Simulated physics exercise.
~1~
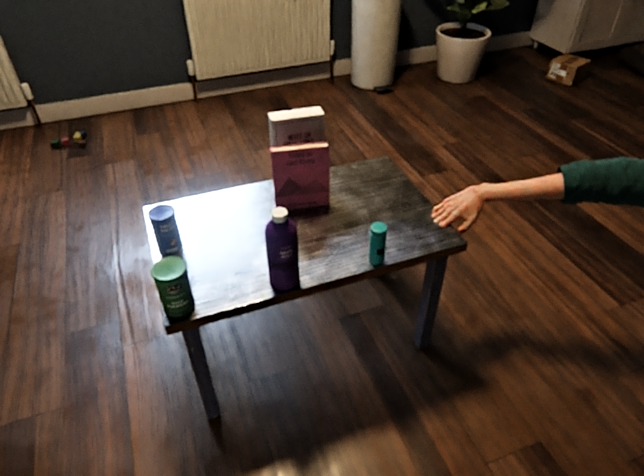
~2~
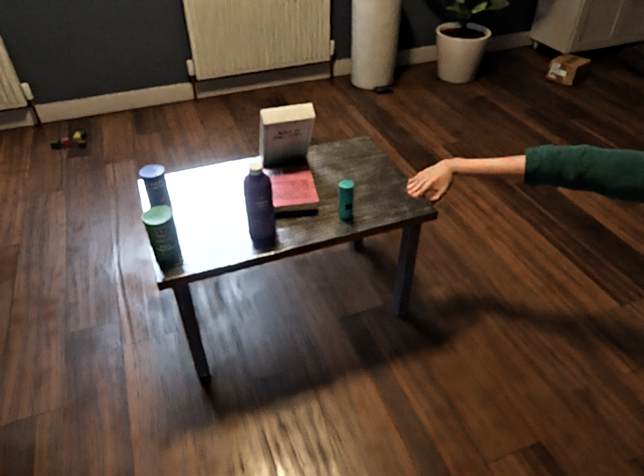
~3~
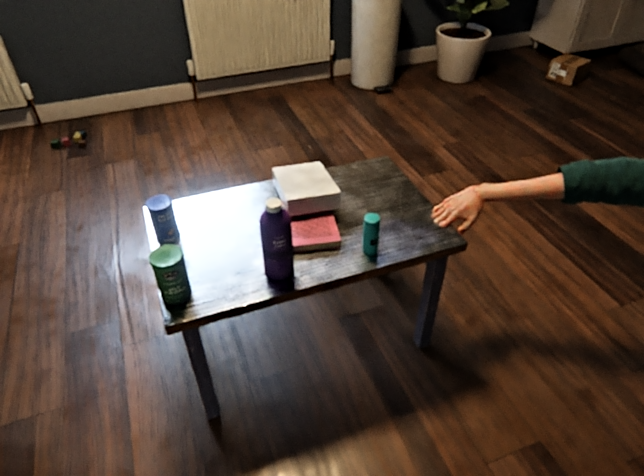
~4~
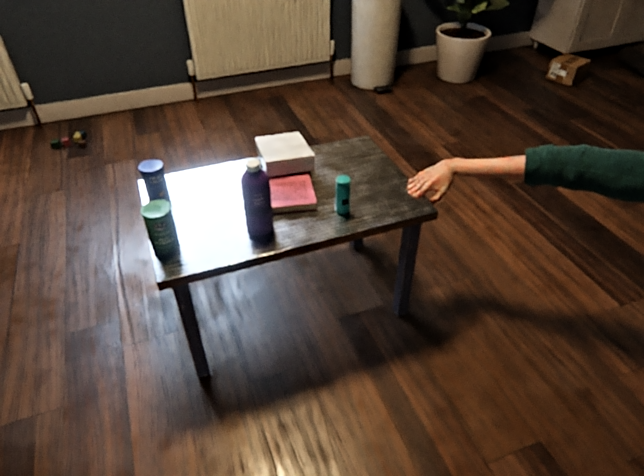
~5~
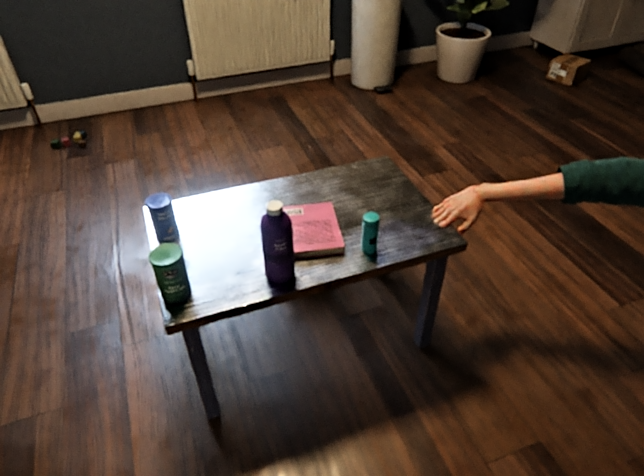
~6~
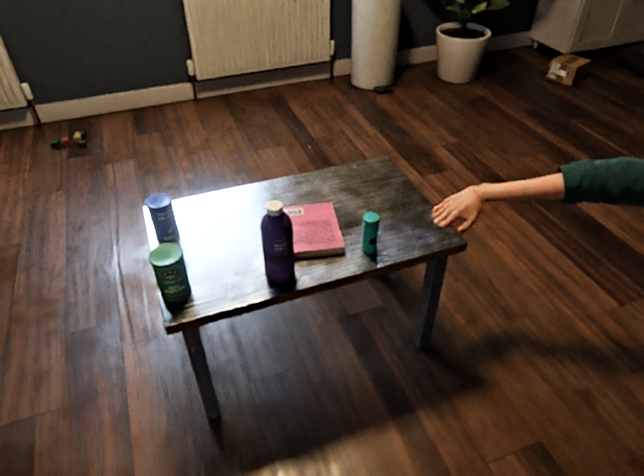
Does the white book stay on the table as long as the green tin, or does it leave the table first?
The white book leaves the table first. The green tin is still standing on it at the end.
